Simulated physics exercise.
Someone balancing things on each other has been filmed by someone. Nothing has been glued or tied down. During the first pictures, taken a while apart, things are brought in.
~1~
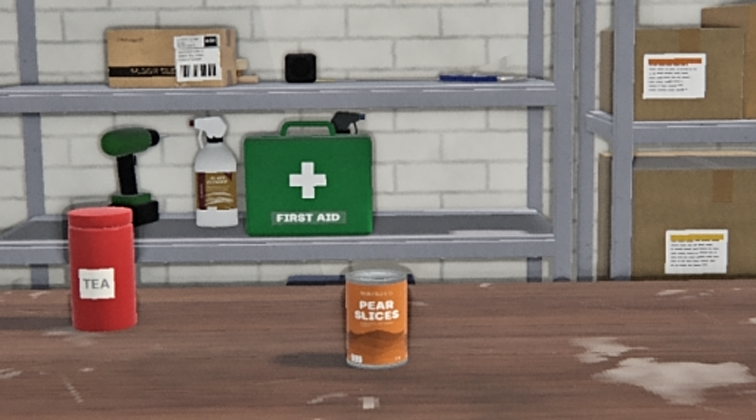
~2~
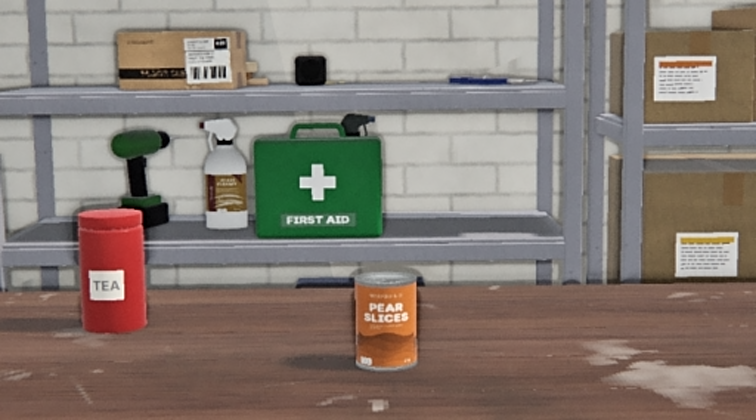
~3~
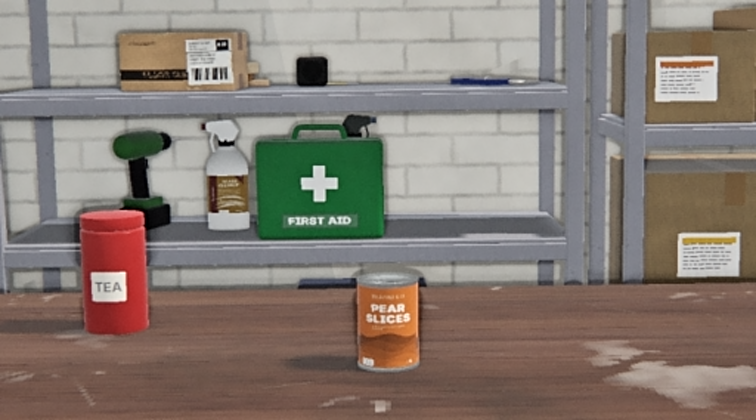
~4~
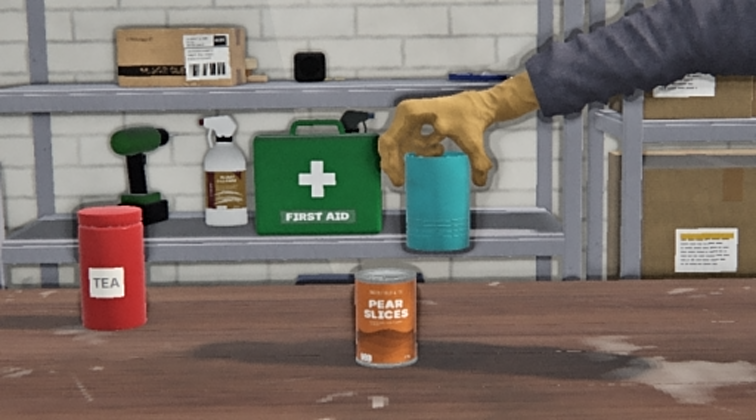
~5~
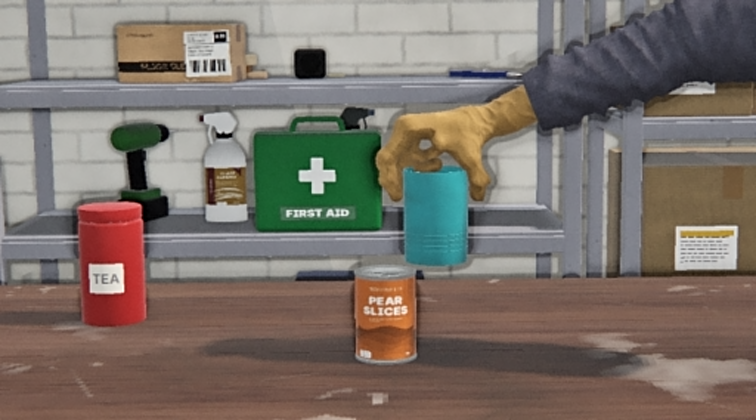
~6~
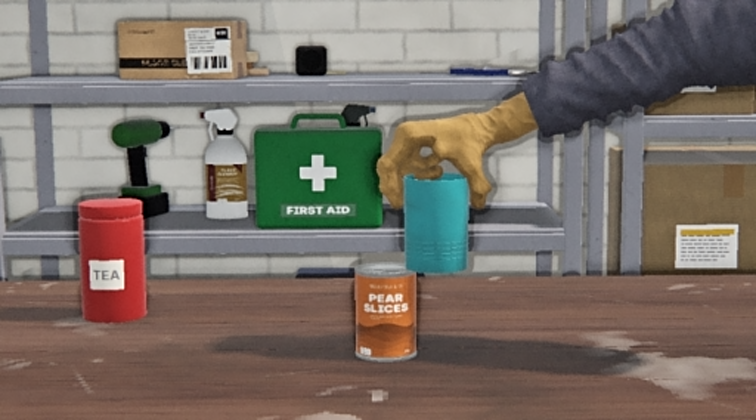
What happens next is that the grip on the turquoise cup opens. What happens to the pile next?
Doesn't stay standing.
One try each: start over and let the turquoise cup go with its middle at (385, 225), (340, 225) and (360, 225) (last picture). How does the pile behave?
Try 1: Stable. Try 2: Falls over. Try 3: Stable.
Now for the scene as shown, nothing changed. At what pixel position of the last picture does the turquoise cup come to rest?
It ends up close to (499, 324).
Then, 0.30 s past the last view, turquoise cup now fallen.
Then, 0.50 s past the last view, nothing new.
Finally, fallen, turquoise cup; the other 2 still in place. Final places as the last picture's camera would see them, turquoise cup near (499, 324). The pile comes apart.
